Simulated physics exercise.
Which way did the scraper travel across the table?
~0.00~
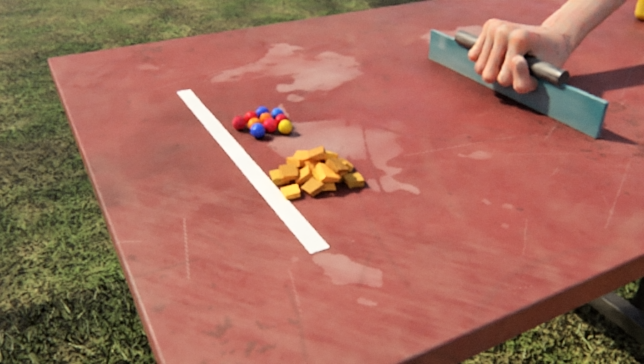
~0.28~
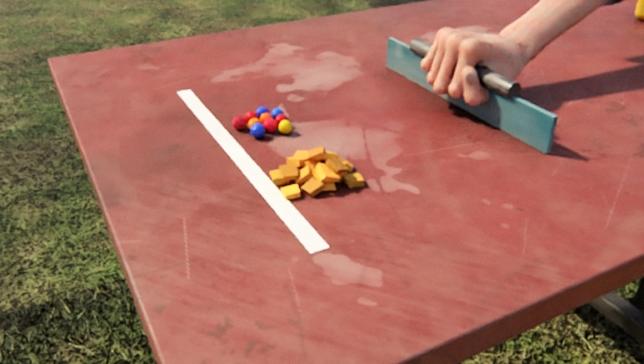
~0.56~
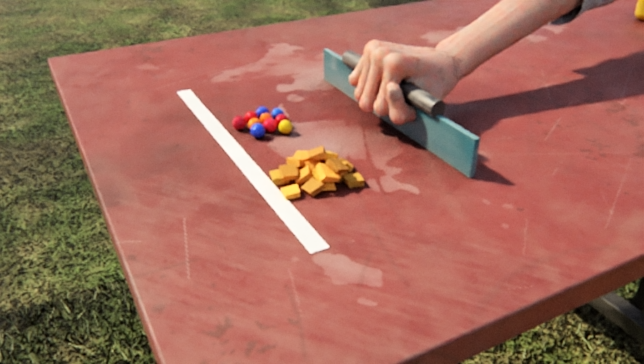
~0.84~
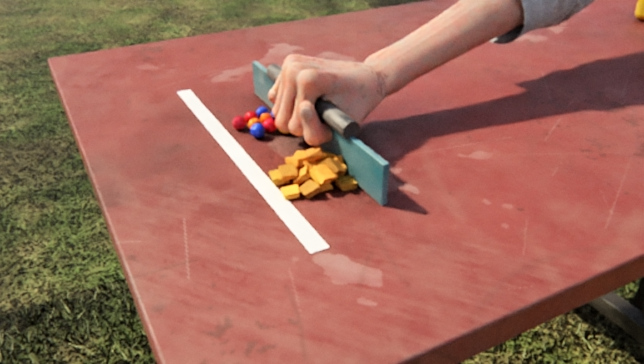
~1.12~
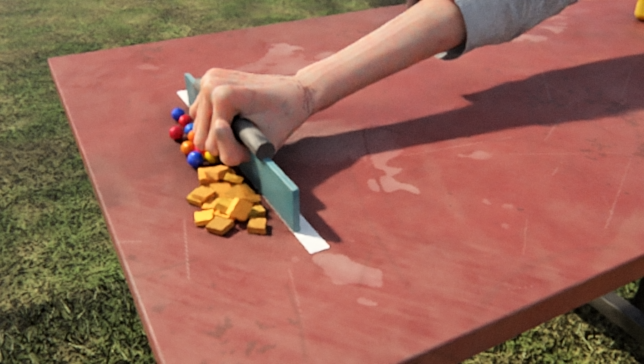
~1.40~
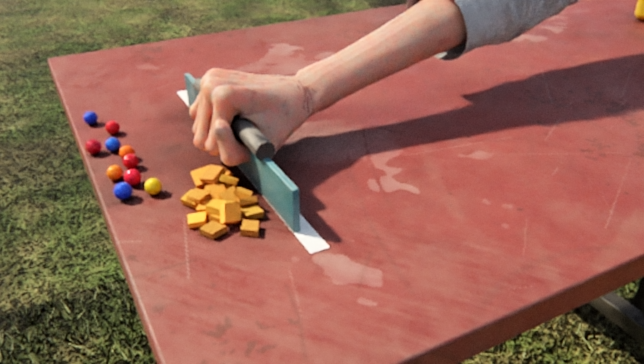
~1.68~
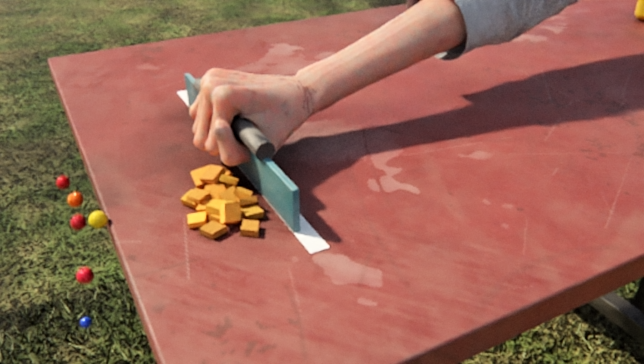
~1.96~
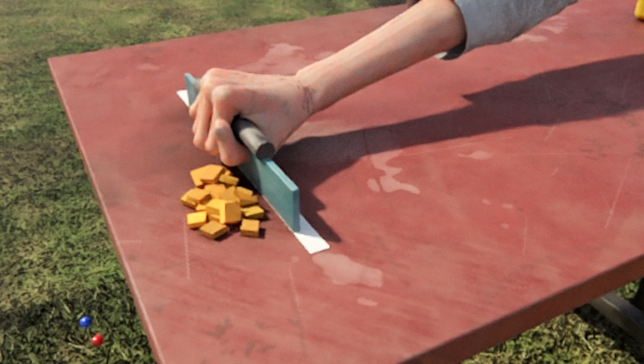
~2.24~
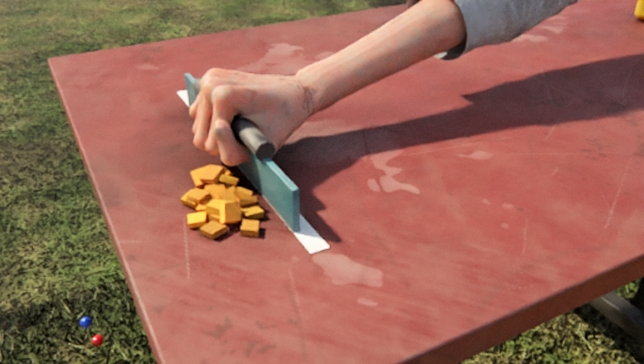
The scraper moved to the left, toward the white strip, and stopped there.
A hand slid a blue-green scraper left across a red table, pushing a cluster of colorful little balls and a pile of orange blocks, then stopped at the white strip. The balls rolled on over the edge toward the grass, while the blocks stayed on the table.
